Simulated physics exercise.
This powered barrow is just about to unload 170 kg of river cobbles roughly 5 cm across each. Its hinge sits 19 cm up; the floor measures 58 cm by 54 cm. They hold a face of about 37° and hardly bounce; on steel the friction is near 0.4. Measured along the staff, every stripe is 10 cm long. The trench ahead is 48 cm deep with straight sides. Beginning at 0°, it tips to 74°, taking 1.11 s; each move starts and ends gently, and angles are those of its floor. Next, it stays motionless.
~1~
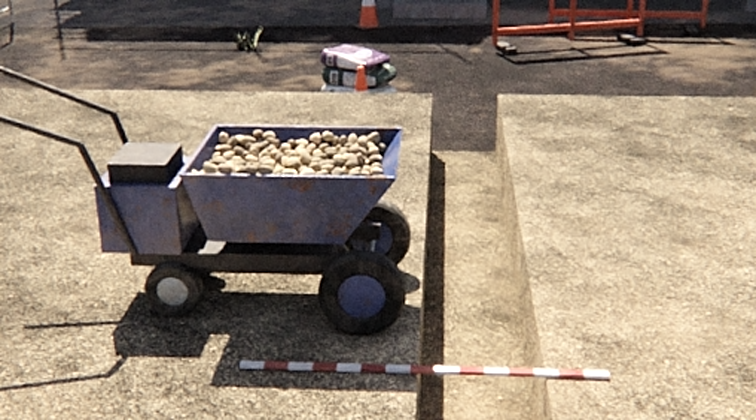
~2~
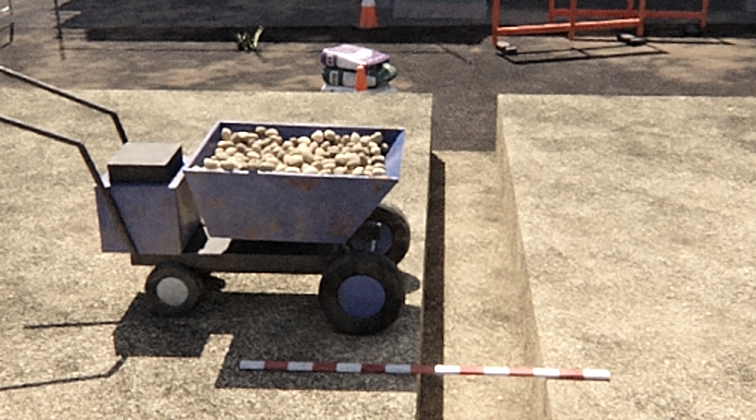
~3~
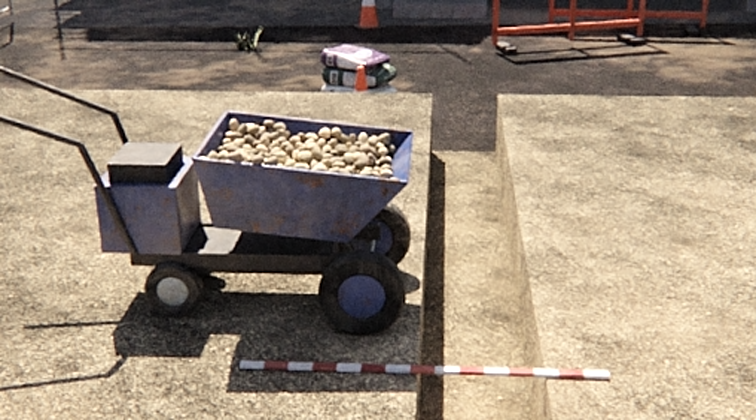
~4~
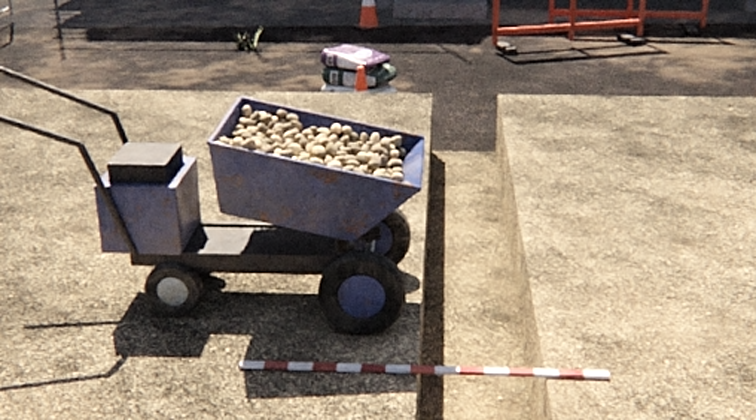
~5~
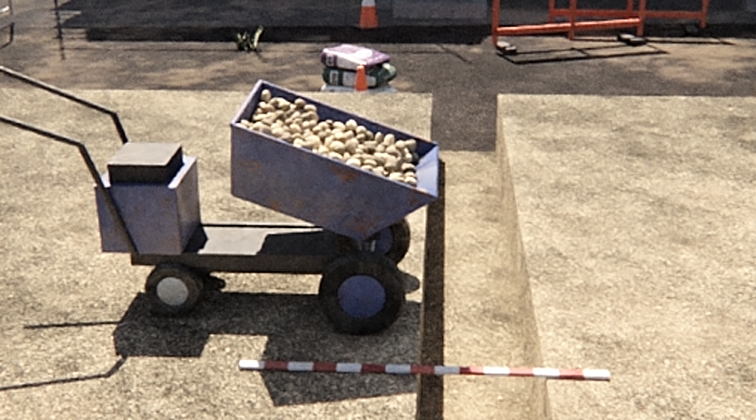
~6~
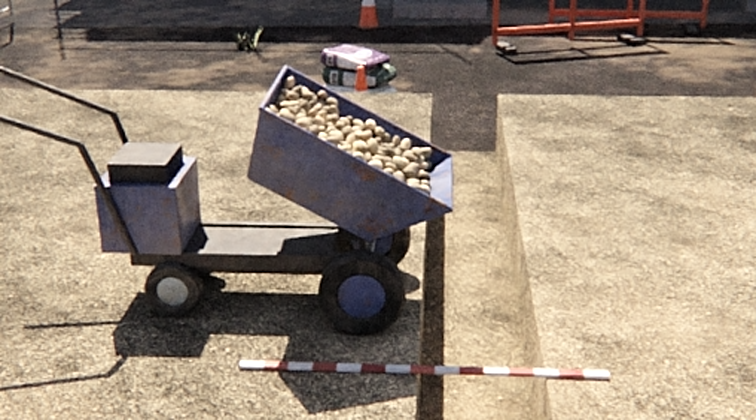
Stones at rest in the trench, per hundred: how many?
Approx. 55 %.
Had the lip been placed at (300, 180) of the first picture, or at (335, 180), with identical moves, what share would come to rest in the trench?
Near 100 and near 100 percent.
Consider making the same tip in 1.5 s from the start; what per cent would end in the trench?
With that change, it comes to around 60 per cent.
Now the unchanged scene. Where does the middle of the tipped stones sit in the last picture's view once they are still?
Somewhere near pixel (525, 366).
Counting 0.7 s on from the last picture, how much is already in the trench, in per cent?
I'd say near 20 per cent at that time.
Then, 0.4 s after the last picture the floor is at 62°, 100 % in the tray; the foremost stones are at (488, 230).
Then, 0.7 s after the last picture the floor is at 74°, 57 % in the tray, 19 % in the trench, 23 % past the trench; the foremost stones are at (608, 307).
Then, 1.1 s after the last picture the floor is at 74°, 22 % in the tray, 33 % in the trench, 45 % past the trench; the foremost stones are at (747, 300).
Then, 3.0 s after the last picture the floor is at 74°, 0 % in the tray, 55 % in the trench, 45 % past the trench; the foremost stones are past the picture's edge.
